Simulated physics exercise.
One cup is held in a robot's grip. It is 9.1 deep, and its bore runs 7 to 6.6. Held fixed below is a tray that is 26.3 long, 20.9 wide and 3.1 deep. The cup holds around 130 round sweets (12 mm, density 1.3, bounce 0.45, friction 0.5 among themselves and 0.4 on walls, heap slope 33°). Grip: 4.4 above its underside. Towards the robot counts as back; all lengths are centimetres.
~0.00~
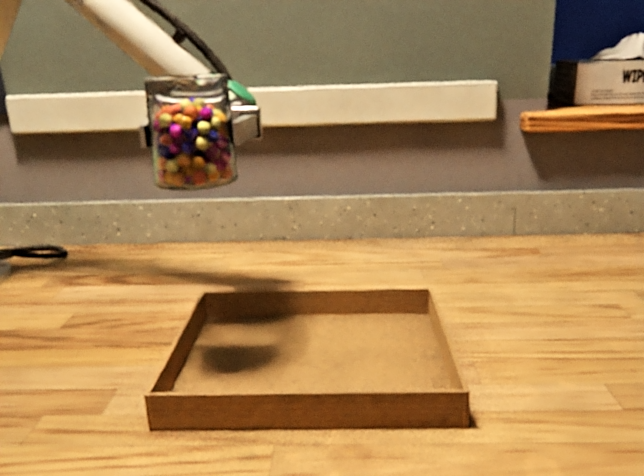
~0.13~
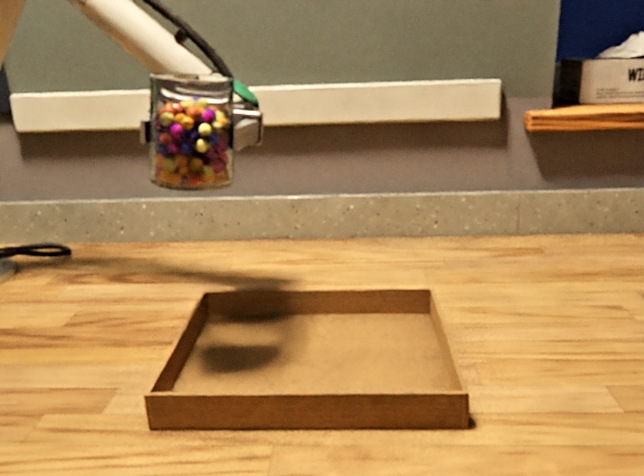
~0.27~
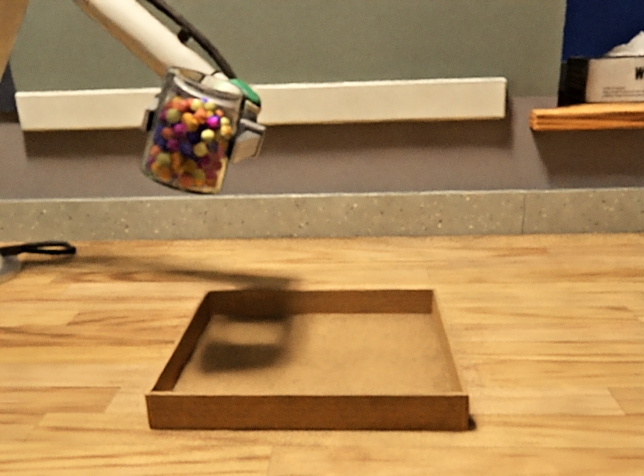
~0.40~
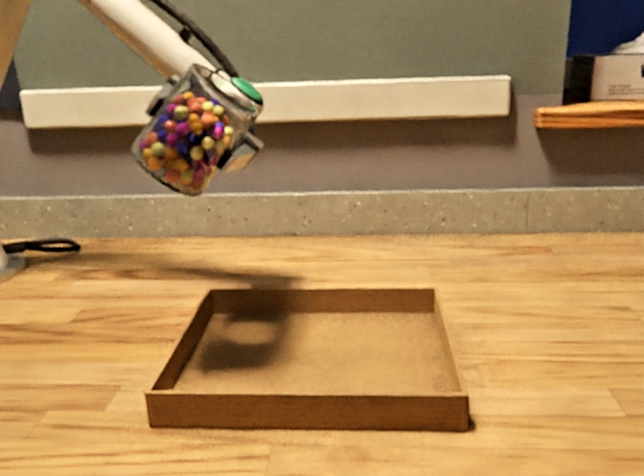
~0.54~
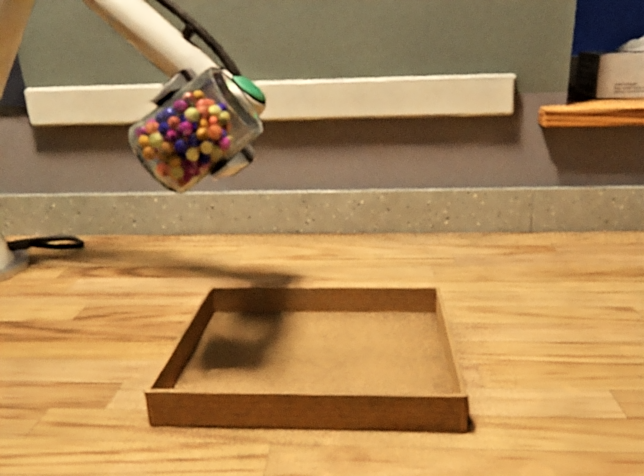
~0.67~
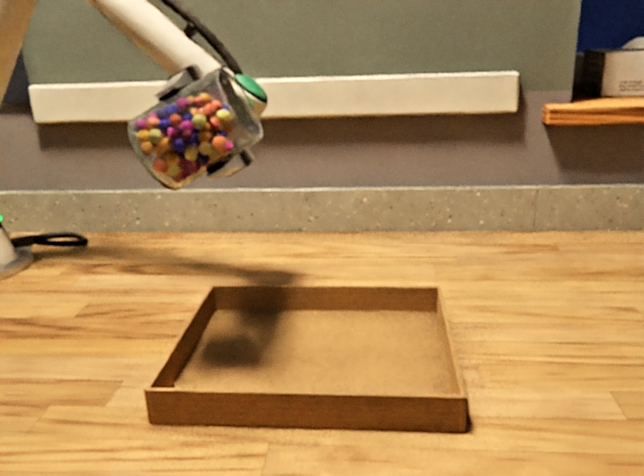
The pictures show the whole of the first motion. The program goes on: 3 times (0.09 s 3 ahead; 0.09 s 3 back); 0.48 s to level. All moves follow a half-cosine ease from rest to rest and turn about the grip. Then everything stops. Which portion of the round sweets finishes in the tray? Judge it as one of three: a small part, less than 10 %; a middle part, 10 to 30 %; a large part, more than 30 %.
A middle part, 10 to 30 %.
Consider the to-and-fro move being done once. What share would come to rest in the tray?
Then roughly 10 percent.
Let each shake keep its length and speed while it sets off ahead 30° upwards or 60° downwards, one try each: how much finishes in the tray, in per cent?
Result: Approx. 30 % and 0 %, one try each.
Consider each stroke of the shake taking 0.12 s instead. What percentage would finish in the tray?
In that case around 5 per cent.
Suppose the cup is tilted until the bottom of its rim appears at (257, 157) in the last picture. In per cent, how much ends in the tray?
About 55 %.
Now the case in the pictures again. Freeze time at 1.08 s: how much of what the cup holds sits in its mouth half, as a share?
Roughly 35 per cent.
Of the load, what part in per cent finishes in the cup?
Near 85 in a hundred.
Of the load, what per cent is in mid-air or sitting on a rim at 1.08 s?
It amounts to roughly 6 in a hundred.
After 1.08 s, tilted 62° forward, highest piece 25 above the table; 117 in the cup, 9 in the tray, 8 in flight or on a rim.
After 1.49 s, tilted 24° forward, highest piece 27 above the table; 111 in the cup, 22 in the tray, 1 on the table or floor.
After 1.89 s, level, highest piece 27 above the table; 111 in the cup, 22 in the tray, 1 on the table or floor.
After 2.94 s, level, highest piece 27 above the table; 111 in the cup, 22 in the tray, 1 on the table or floor.
At rest, 111 in the cup, 22 in the tray, 1 on the table or floor. That is 16 % in the tray.
